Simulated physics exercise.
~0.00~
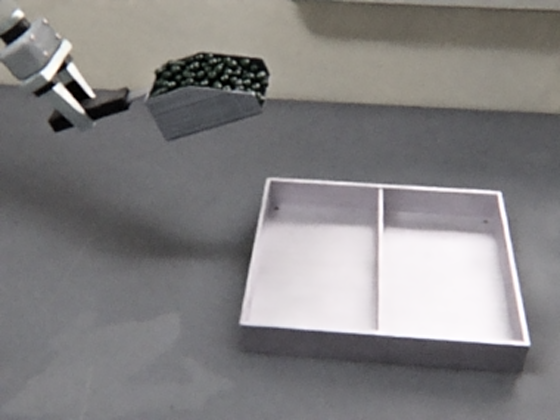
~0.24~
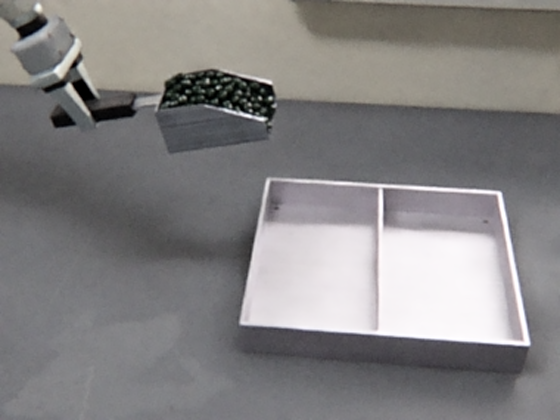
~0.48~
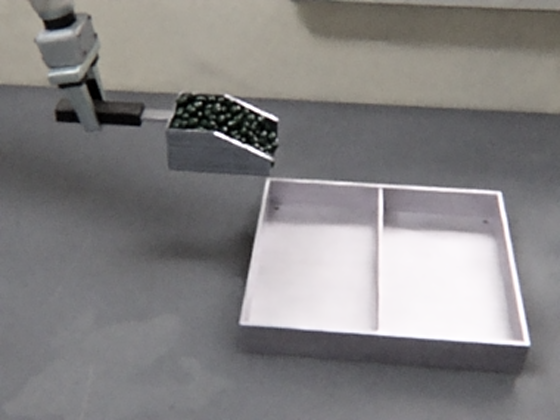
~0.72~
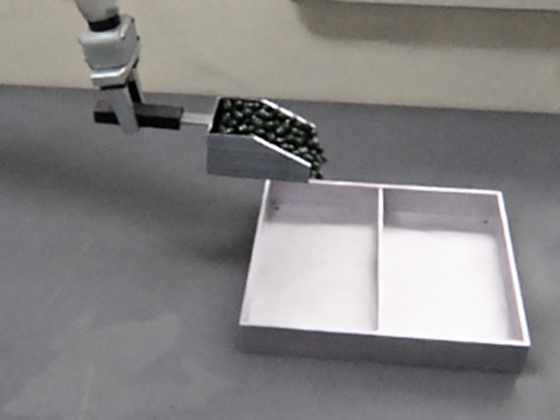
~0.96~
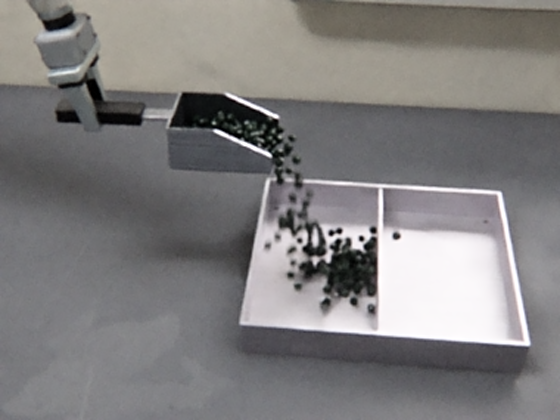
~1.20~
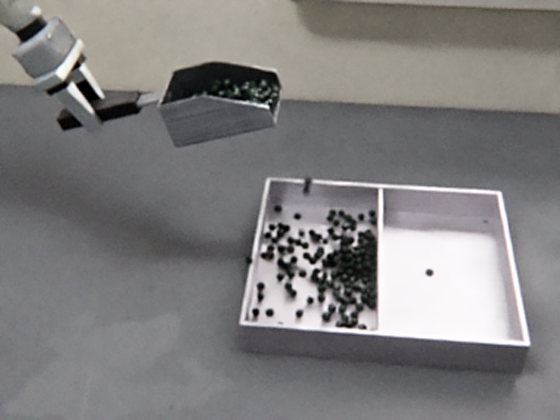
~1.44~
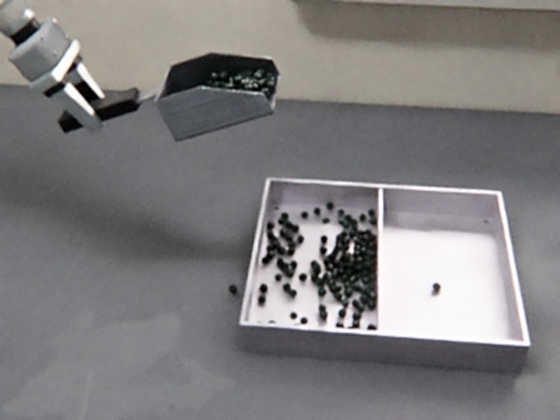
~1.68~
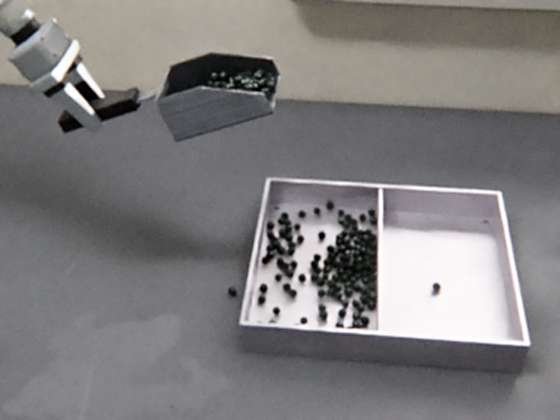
In the video, a gripper moves a scoop of dark beads toward a divided light tray, tips it, and pours many into the left compartment, then draws back and tilts the scoop up with beads still inside, leaving one bead in the right compartment and one on the table.
